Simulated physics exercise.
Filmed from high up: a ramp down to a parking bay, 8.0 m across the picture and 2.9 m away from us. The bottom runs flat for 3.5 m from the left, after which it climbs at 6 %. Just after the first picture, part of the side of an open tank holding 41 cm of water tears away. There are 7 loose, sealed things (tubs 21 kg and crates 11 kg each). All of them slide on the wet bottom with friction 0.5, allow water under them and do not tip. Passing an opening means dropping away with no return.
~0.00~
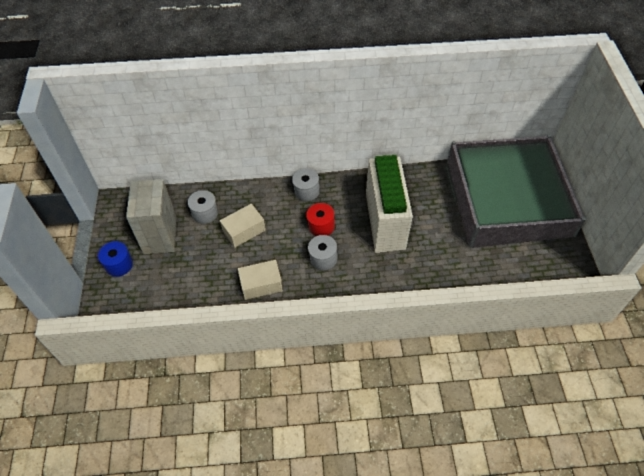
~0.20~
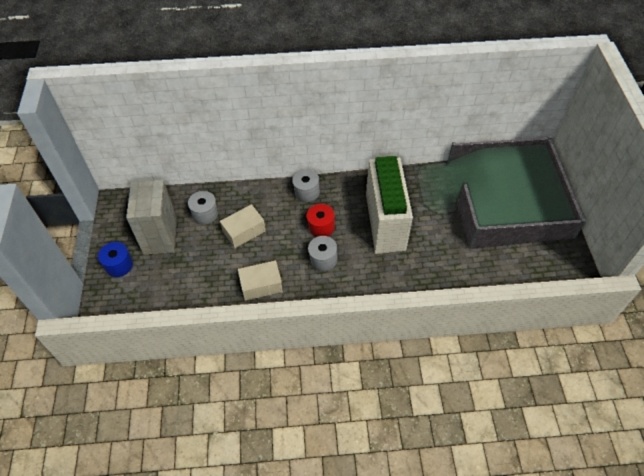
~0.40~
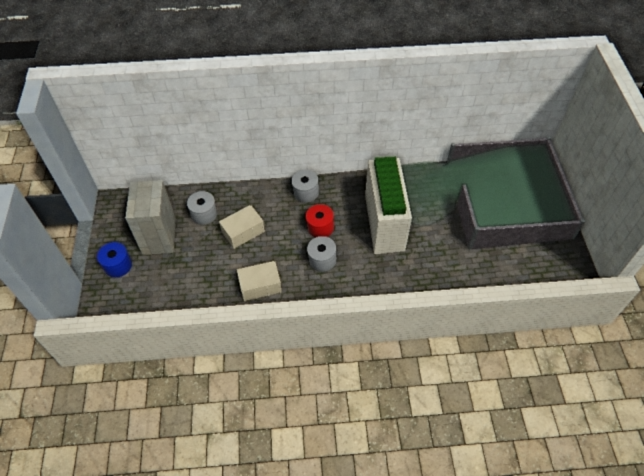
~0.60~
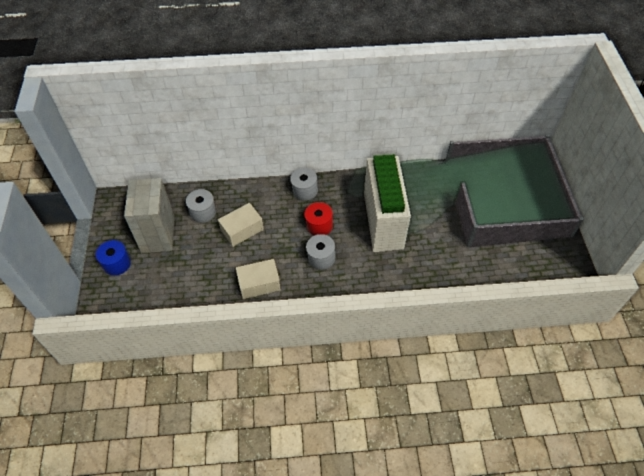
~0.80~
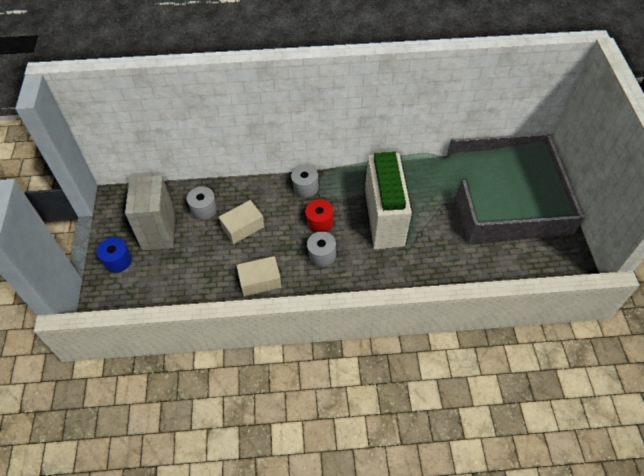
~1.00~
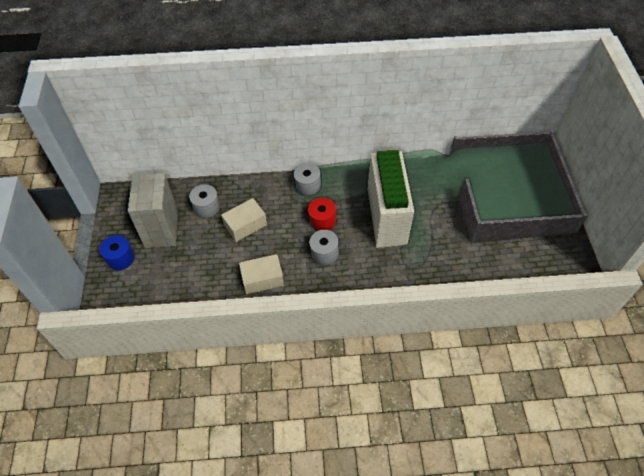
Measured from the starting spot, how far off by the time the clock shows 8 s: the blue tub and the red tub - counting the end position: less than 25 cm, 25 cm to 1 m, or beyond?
Note: Blue tub essentially static; red tub essentially static.
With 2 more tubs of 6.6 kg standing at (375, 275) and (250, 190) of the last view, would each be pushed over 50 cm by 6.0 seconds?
Respectively lower and higher.
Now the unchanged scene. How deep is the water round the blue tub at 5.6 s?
Roughly 8 cm deep.
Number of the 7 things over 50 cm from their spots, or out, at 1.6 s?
1 in all.
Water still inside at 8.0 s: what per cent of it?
Roughly 84 percent.
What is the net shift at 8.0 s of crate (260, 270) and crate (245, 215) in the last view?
Distances, as listed: 120 cm then 150 cm.
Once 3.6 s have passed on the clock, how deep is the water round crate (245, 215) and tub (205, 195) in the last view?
Roughly 3 and 7 cm.
After 1.6 s the blue tub is near (114, 247), 0.0 m from its start, aground; the red tub is near (323, 209), 0.0 m from its start, aground; 0 of 7 are out; 0 afloat.
After 3.6 s the blue tub is near (114, 247), 0.0 m from its start, aground; the red tub is near (323, 209), 0.0 m from its start, aground; 0 of 7 are out; 0 afloat.
After 5.6 s the blue tub is near (114, 247), 0.0 m from its start, aground; the red tub is near (323, 209), 0.0 m from its start, aground; 0 of 7 are out; 2 afloat.
After 8.0 s the blue tub is near (114, 247), 0.0 m from its start, aground; the red tub is near (323, 209), 0.0 m from its start, aground; 0 of 7 are out; 2 afloat.
